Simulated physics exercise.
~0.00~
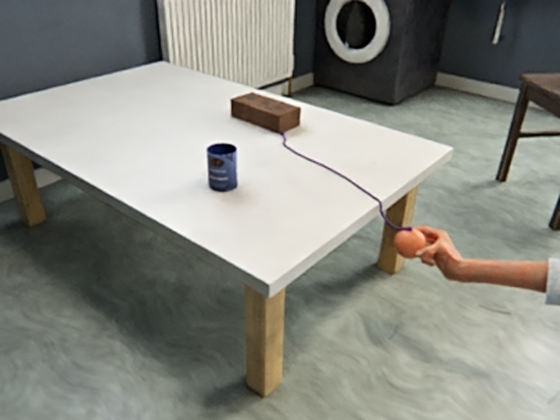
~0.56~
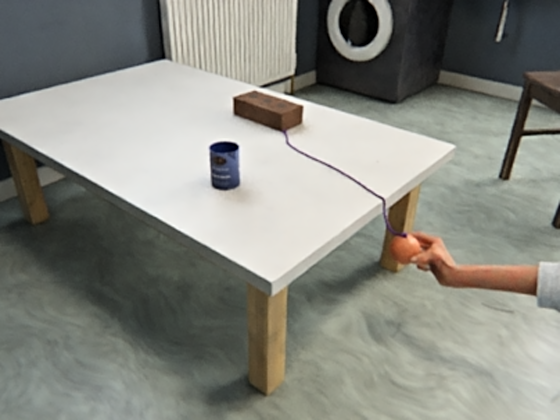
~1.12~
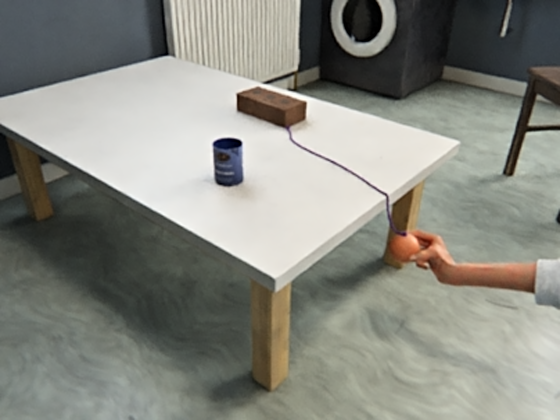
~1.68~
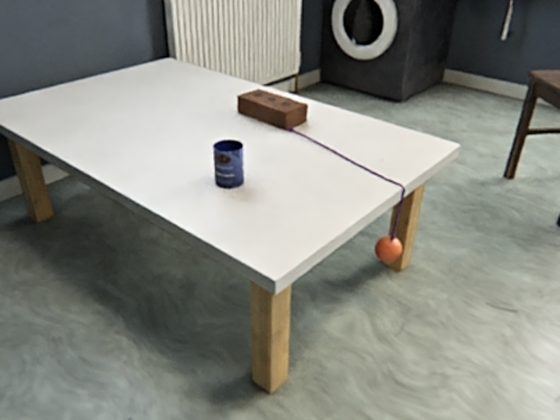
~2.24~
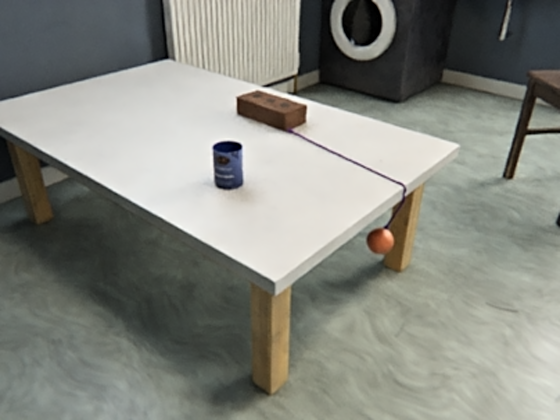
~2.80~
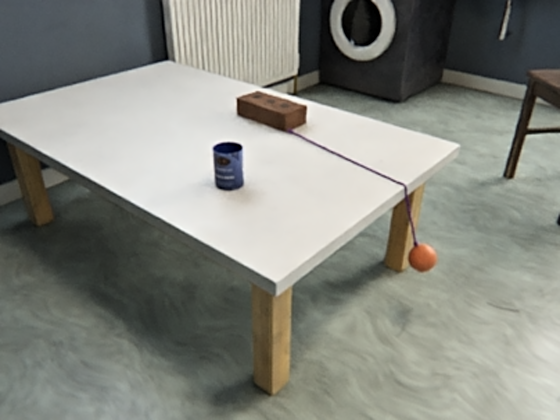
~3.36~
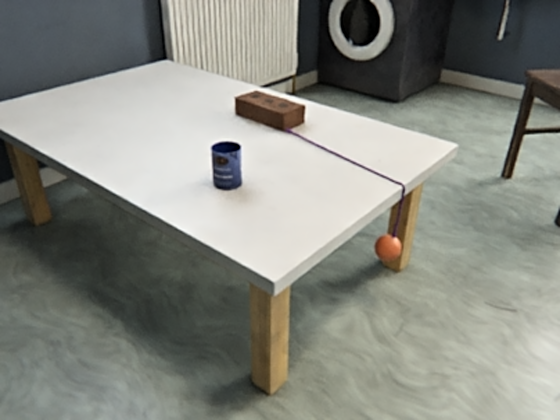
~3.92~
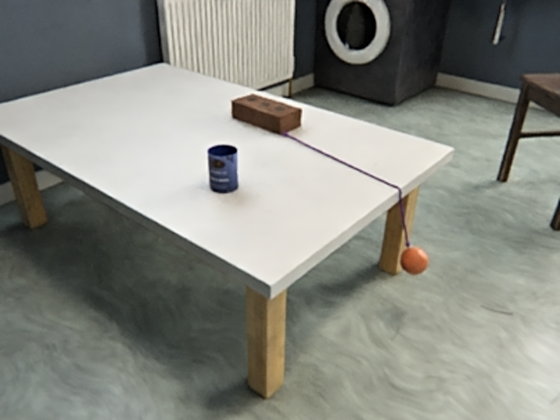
An orange on a string tied to a brick swings beneath the table edge after a hand releases it.
